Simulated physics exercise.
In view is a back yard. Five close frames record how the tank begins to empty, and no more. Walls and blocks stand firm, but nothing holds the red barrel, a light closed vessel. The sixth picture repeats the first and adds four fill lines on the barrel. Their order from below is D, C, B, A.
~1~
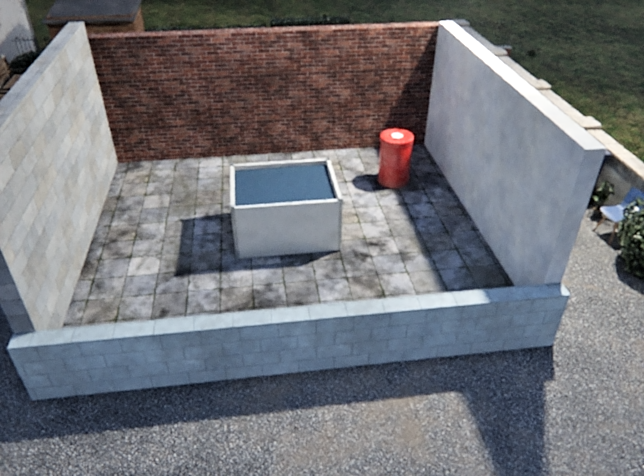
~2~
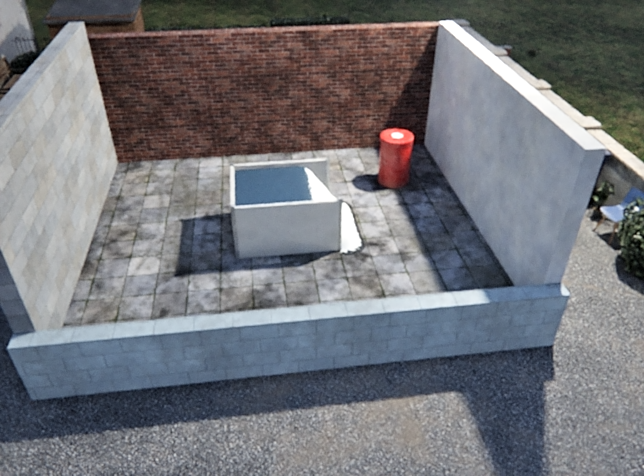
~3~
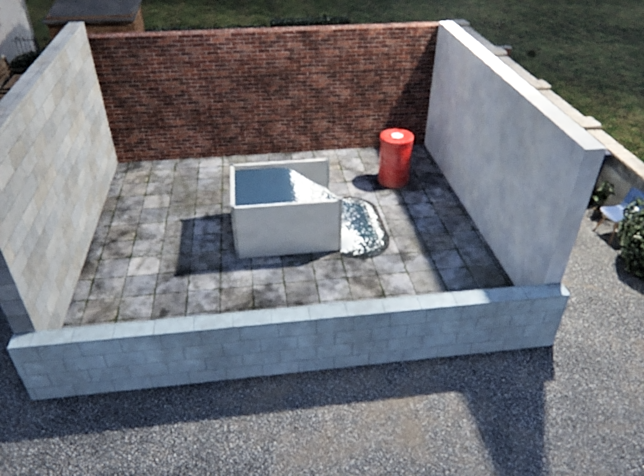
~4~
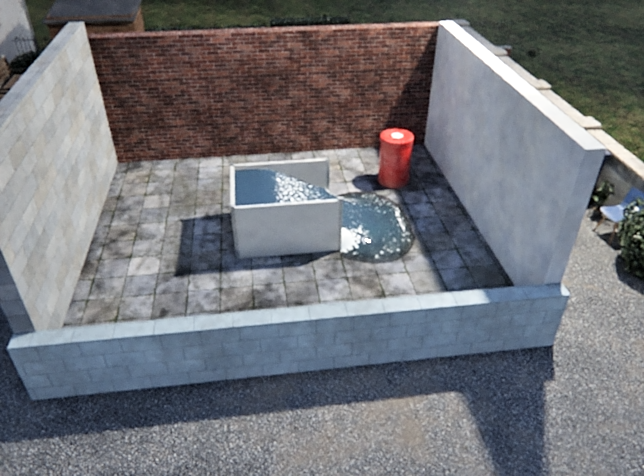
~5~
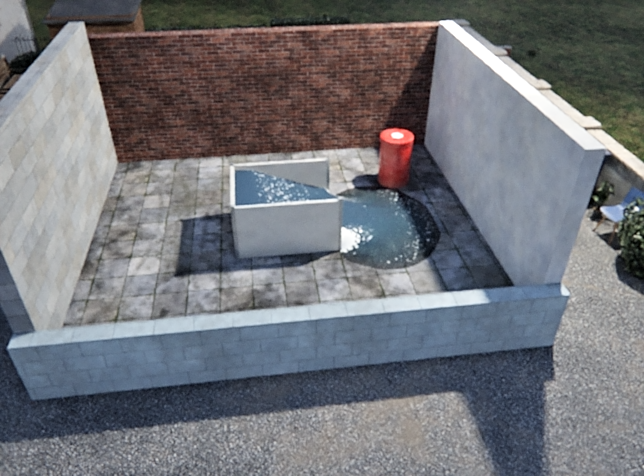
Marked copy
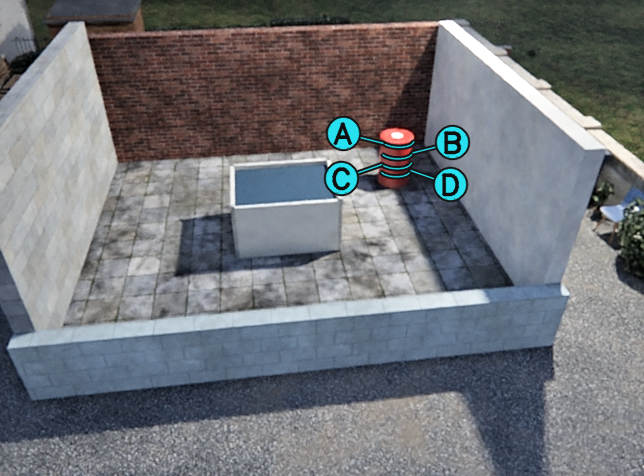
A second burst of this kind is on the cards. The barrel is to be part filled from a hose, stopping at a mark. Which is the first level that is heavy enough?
Use line D.
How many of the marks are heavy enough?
All four.
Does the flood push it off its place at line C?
No, that is safe.
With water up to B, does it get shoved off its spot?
No.
On the marked copy, A at (401, 147); B at (400, 158); C at (399, 168); D at (398, 176); from the bottom up D, C, B, A.
For line A, it does not move.
For line B, it does not move.
For line C, it does not move.
For line D, it does not move.
